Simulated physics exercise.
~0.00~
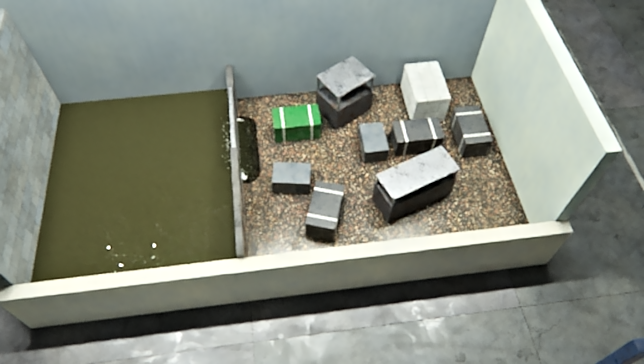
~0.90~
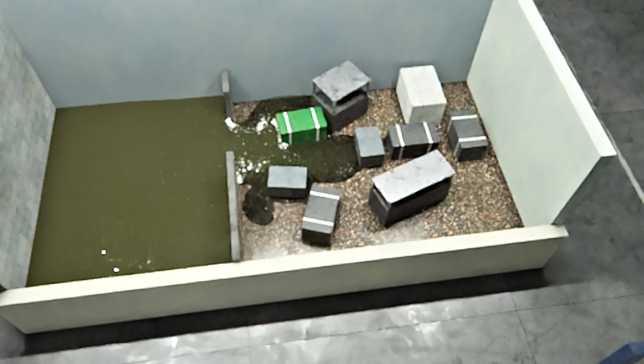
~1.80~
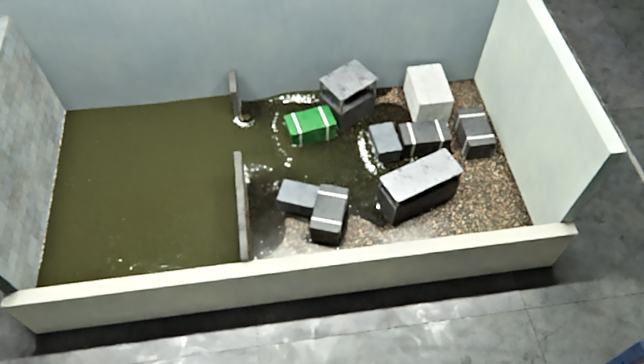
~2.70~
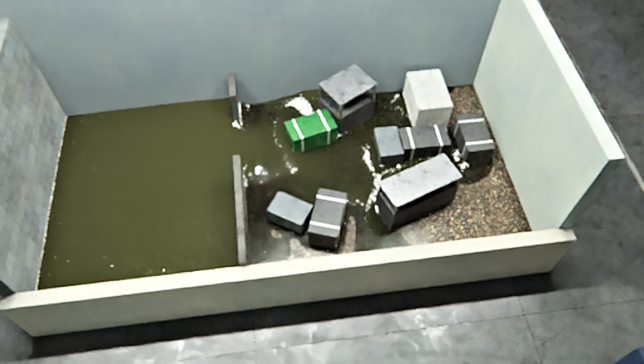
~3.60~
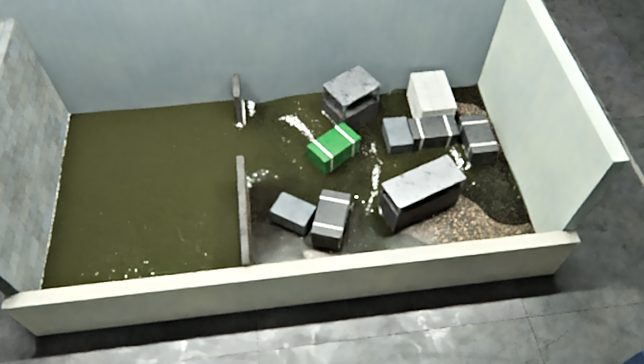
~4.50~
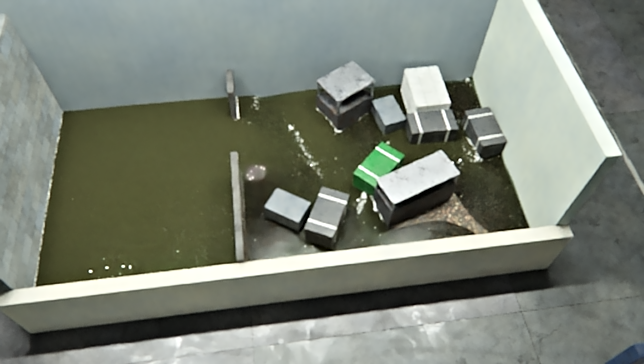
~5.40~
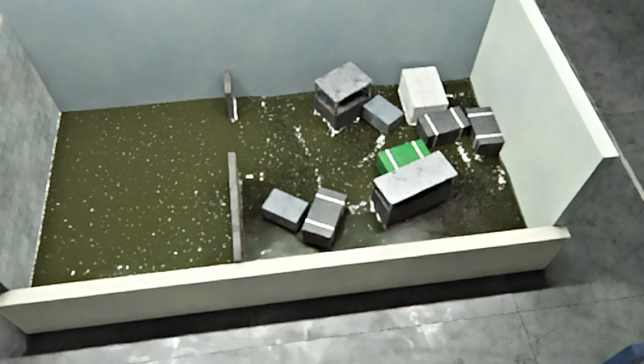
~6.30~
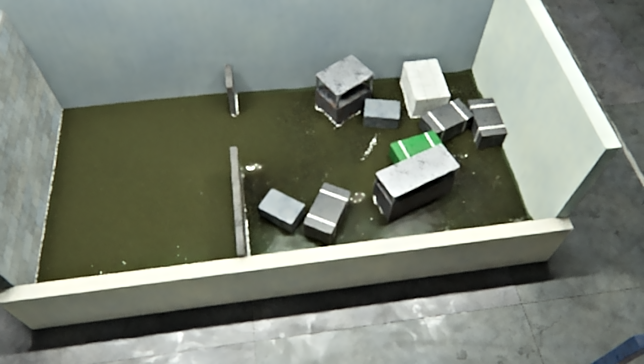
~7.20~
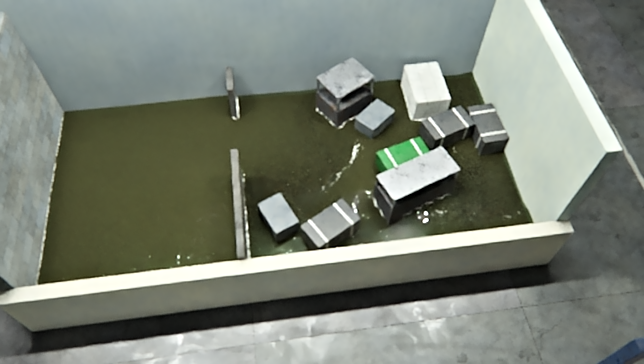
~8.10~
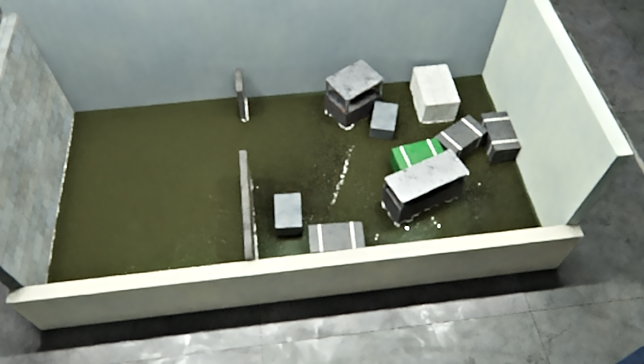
In a walled store with an inner room, murky water burst through the doorway from the left room and spread across the pebbly floor, carrying a green trunk rightward against a large dark box, while smaller ones drifted and turned until the floor was covered.
